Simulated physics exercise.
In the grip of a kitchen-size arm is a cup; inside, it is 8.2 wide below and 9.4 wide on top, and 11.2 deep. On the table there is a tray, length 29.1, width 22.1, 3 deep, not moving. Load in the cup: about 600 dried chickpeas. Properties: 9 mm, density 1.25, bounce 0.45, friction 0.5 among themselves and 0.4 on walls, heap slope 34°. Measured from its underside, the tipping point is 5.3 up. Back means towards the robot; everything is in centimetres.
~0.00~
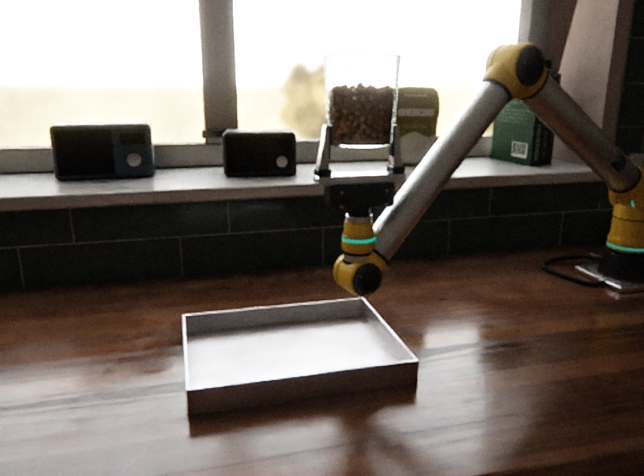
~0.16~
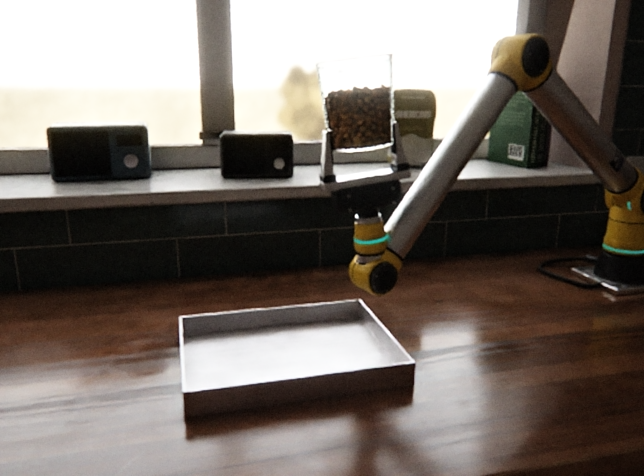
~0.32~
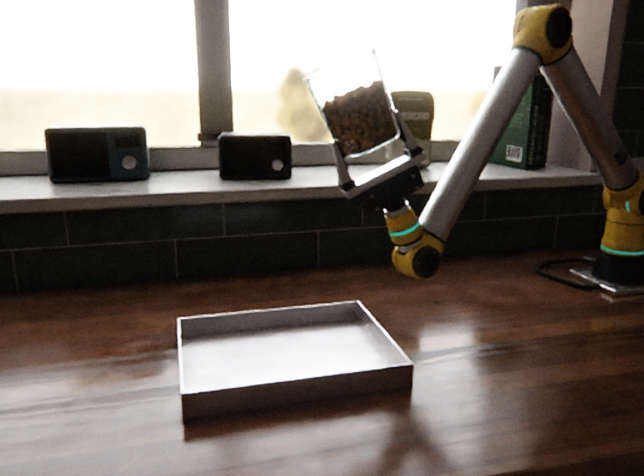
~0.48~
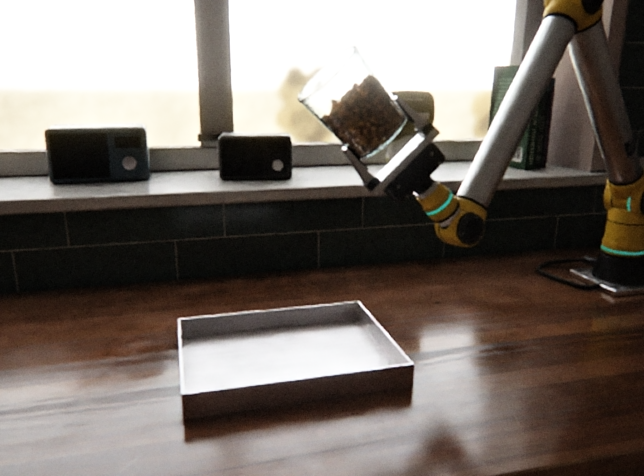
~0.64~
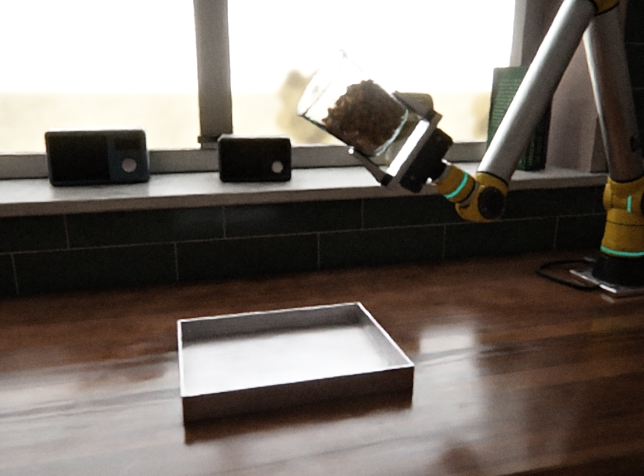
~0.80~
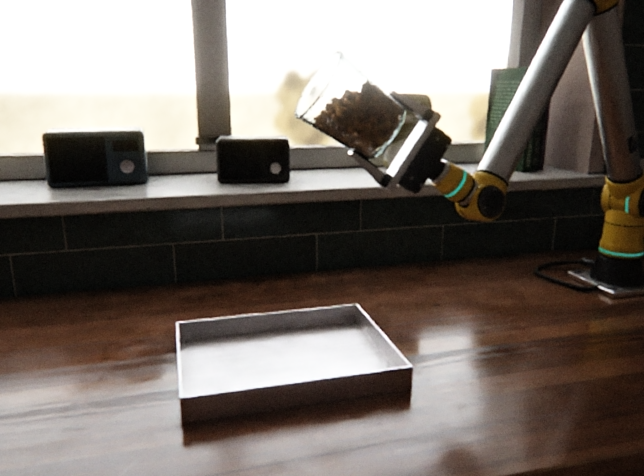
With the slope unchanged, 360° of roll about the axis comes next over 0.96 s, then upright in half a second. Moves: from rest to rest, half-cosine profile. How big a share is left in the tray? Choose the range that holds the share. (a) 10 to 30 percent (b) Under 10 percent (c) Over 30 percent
Option b: Under 10 percent.
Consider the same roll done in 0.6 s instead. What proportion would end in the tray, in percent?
It would come to around 0 percent.
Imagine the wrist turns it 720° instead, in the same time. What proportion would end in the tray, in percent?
In that case you'd get close to 0 per cent.
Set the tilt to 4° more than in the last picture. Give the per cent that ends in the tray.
About 0 per cent.
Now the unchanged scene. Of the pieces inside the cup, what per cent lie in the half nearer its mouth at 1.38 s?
Mouth-half share: Approx. 30 %.
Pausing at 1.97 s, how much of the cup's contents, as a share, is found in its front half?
Around 55 %.
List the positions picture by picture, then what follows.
In the first frame, cup middle at (361, 102), upright; upper third of the load around (360, 96), from x 330 to 390, top at y 85; 599 in the cup.
In the second frame, cup middle at (358, 104), tipped 7°; upper third of the load around (360, 98), from x 330 to 390, top at y 85.
In the third frame, cup middle at (356, 105), tipped 24°; upper third of the load around (361, 99), from x 325 to 395, top at y 80.
In the fourth frame, cup middle at (355, 106), tipped 43°; upper third of the load around (364, 98), from x 325 to 400, top at y 75.
In the fifth frame, cup middle at (354, 108), tipped 55°; upper third of the load around (363, 99), from x 325 to 400, top at y 80.
In the sixth frame, cup middle at (353, 109), tipped 56°; upper third of the load around (363, 103), from x 315 to 400, top at y 85; 599 in the cup.
After 1.38 s, tipped 56°, highest piece 40 above the table; 599 in the cup.
After 1.97 s, tipped 35°, highest piece 39 above the table; 599 in the cup.
After 2.46 s, upright, highest piece 40 above the table; 599 in the cup.
After 3.16 s, upright, highest piece 40 above the table; 599 in the cup.
At rest, 599 in the cup. That is 0 % in the tray.
